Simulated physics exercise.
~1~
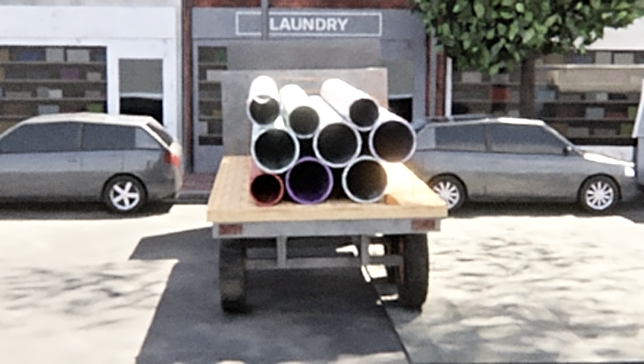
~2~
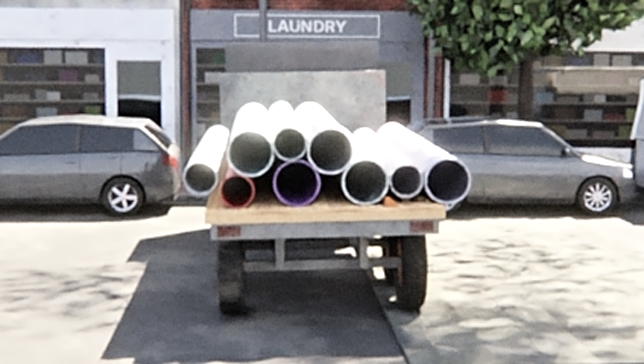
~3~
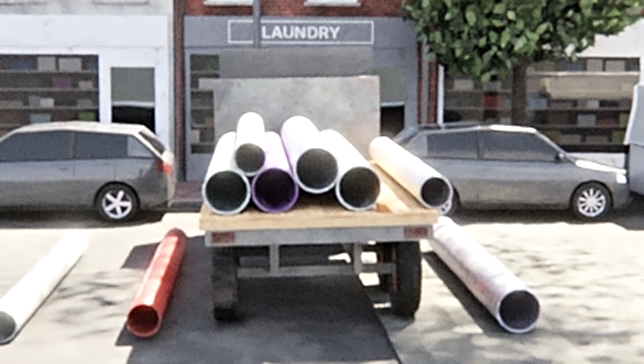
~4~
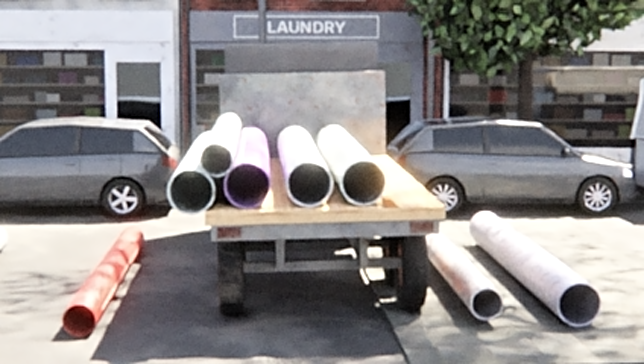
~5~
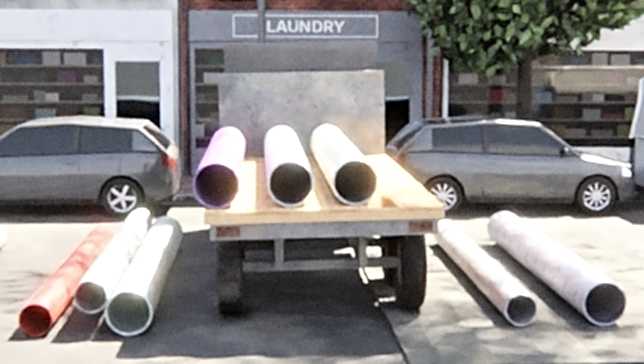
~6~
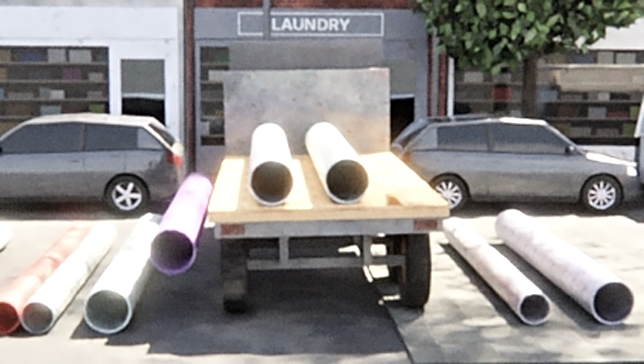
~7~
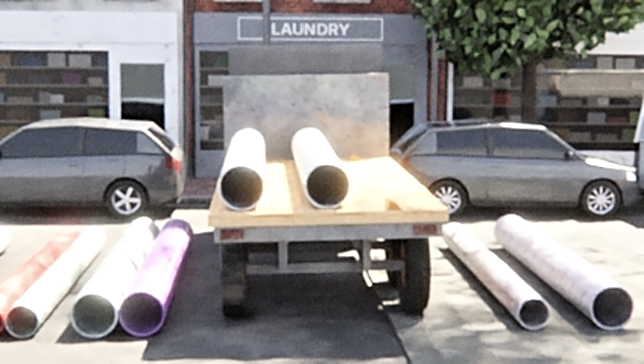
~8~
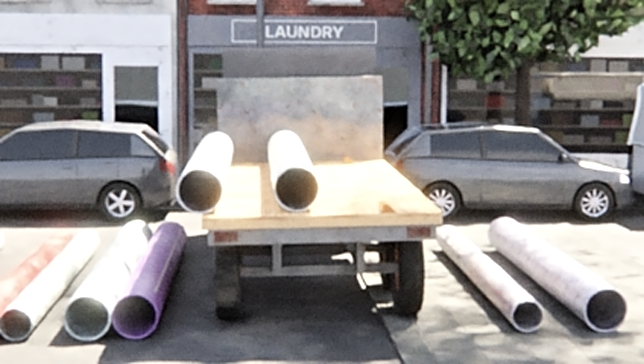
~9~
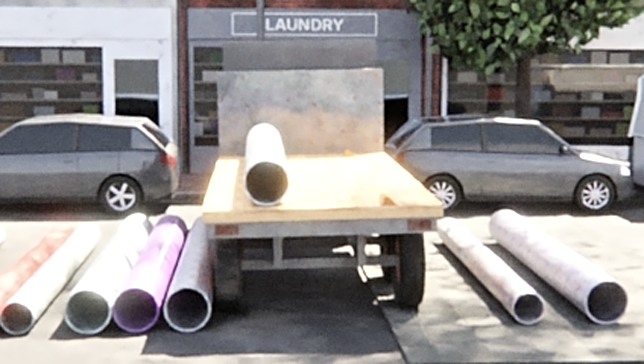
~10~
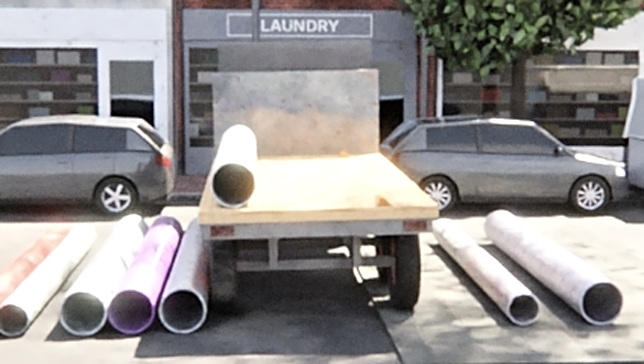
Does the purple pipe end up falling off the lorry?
Yes, the purple pipe rolls left and falls off the left side of the deck. It ends up on the ground, where the red pipe has already landed.
